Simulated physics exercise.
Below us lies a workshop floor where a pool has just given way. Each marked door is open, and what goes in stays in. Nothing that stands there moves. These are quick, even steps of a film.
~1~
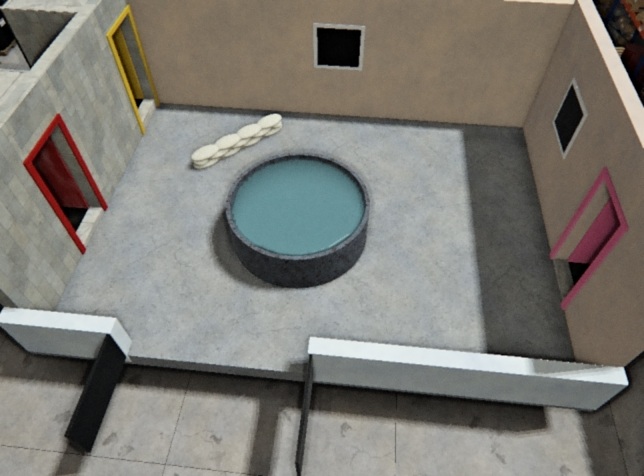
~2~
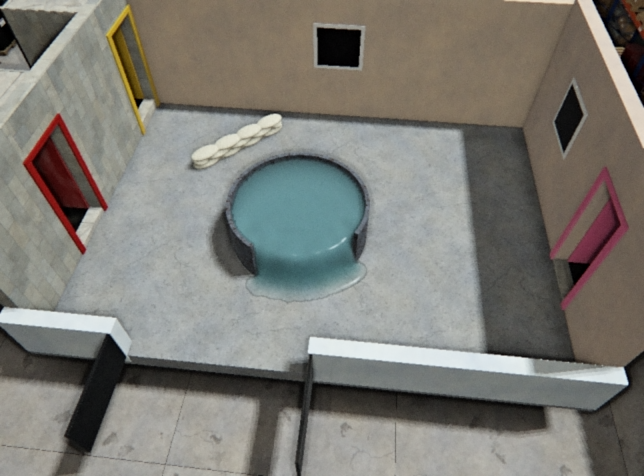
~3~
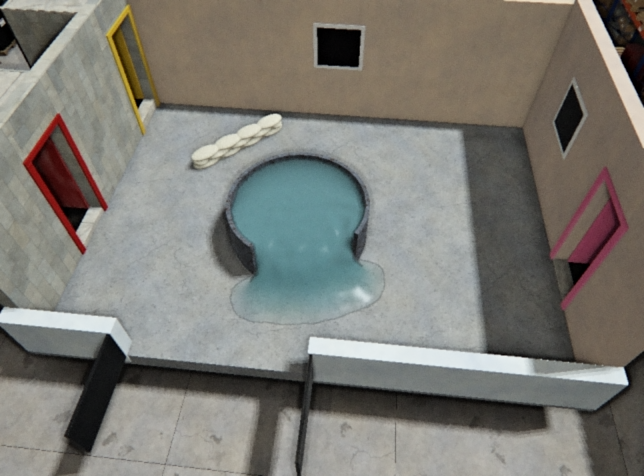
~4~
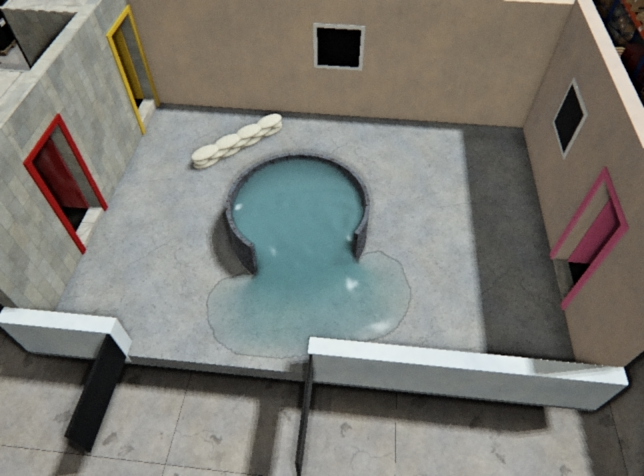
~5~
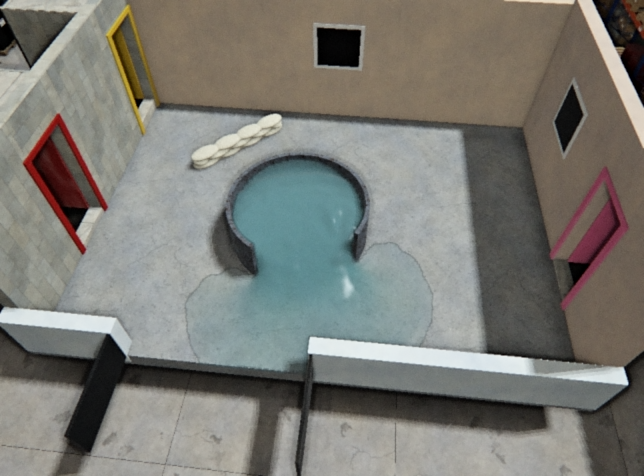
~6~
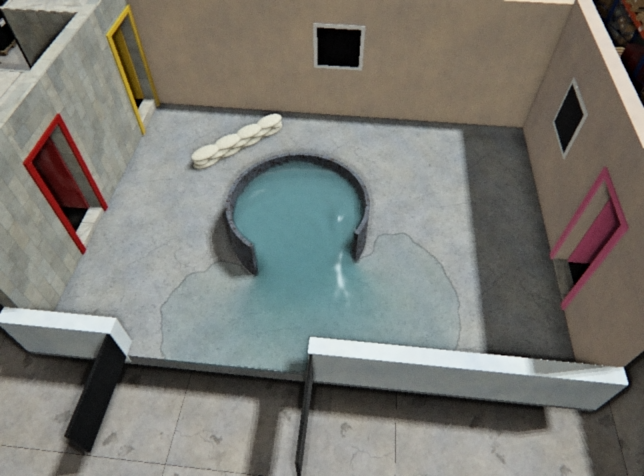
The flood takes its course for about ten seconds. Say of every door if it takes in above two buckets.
One by one: The pink door lets in a lot; the red door admits no more than that; the yellow door admits no more than that.
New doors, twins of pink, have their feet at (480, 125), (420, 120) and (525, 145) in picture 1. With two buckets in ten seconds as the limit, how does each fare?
In turn: Floods, goes over, goes over.
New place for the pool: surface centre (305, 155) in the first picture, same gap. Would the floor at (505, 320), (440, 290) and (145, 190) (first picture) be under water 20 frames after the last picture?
In turn: Wet, wet, free of water.
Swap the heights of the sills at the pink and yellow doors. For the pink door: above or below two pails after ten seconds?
Then: Pink holds.
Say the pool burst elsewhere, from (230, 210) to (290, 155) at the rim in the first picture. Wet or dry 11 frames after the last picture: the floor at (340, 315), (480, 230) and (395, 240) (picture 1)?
One after the other: Clear, no water, not flooded.
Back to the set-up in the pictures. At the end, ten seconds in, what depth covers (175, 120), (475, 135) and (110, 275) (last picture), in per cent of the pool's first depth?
In turn 2, 10 and 0 in a hundred.
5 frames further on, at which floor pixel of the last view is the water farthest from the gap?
At about (572, 385).
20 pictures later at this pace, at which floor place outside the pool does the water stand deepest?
I would point to (572, 385).
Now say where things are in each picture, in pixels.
Still water in the round pool at (298, 204), in the first picture.
Water pours out at (308, 276) and has run to (362, 268), in the second picture.
Water pours out at (308, 277) and has run to (236, 299), in the third picture.
Water pours out at (308, 279) and has run to (213, 317), in the fourth picture.
The front is at a hidden place, out from the gap at (308, 279), in the fifth picture.
The front is at a hidden place, out from the gap at (308, 279), in the sixth picture.
A moment on, water covers 20 % of the floor; the pink door not reached, the red door not reached, the yellow door not reached.
Next, water covers 20 % of the floor; the pink door wet at the sill, nothing in, the red door not reached, the yellow door not reached.
Then, water covers 30 % of the floor; the pink door over two buckets in, the red door not reached, the yellow door not reached.
Later, water covers 45 % of the floor; the pink door far over two buckets in, the red door not reached, the yellow door not reached.
In the end, water covers 70 % of the floor; the pink door far over two buckets in, the red door not reached, the yellow door wet at the sill, nothing in.
